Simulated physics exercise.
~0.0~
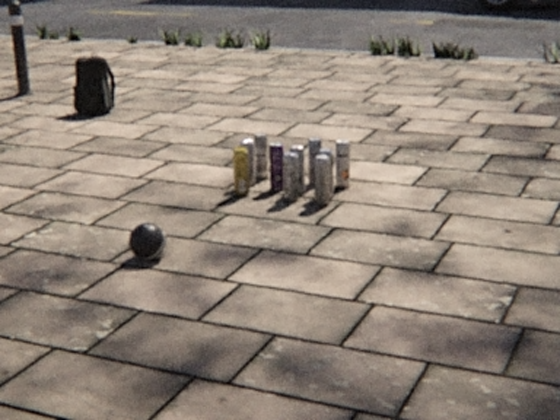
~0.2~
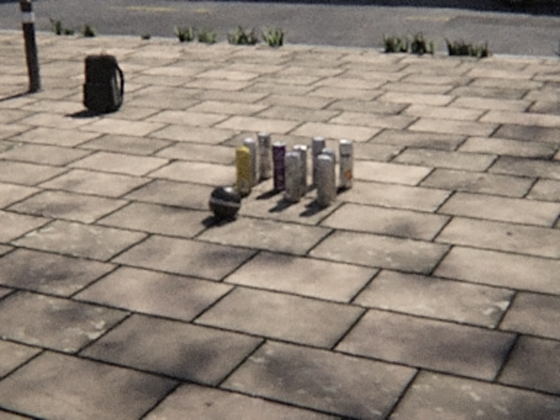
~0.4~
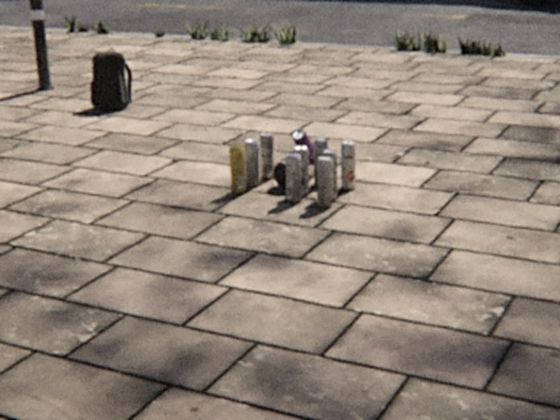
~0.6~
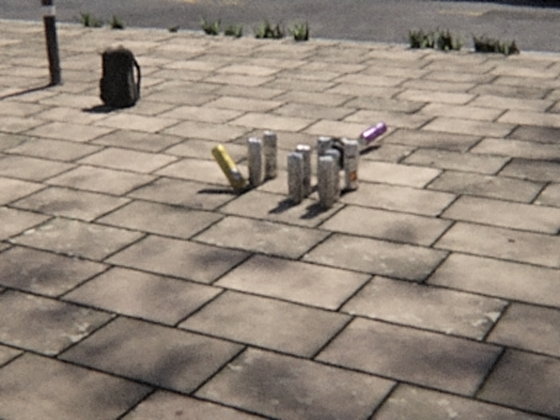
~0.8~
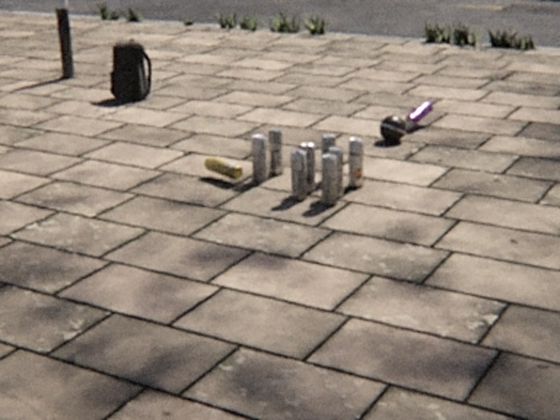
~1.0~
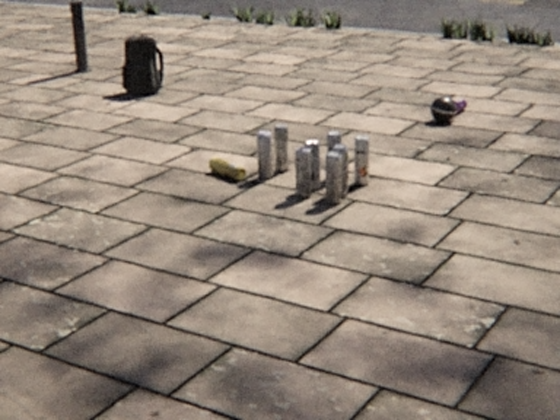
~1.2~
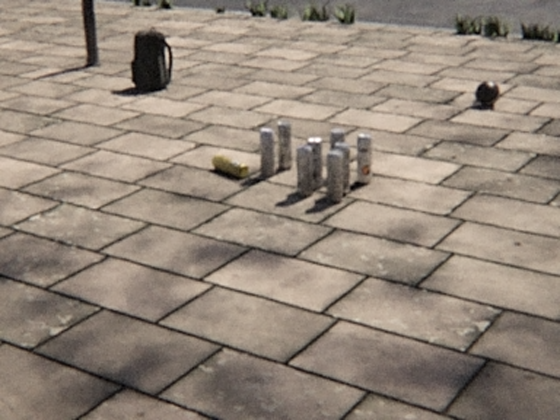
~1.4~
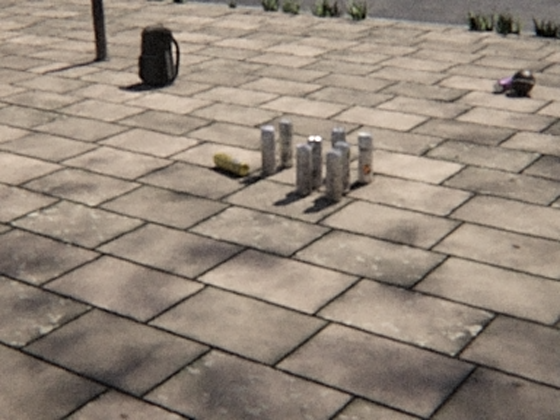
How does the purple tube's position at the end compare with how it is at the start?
At the start the purple tube stands upright among the other tubes, and at the end it lies on its side away from them, over to the right near the ball.
We see a dark ball roll across sunlit paving into a cluster of upright tubes near a backpack, knocking over the purple one and then the yellow one. The ball rolls away to the right with the purple tube, while the other tubes stay standing.
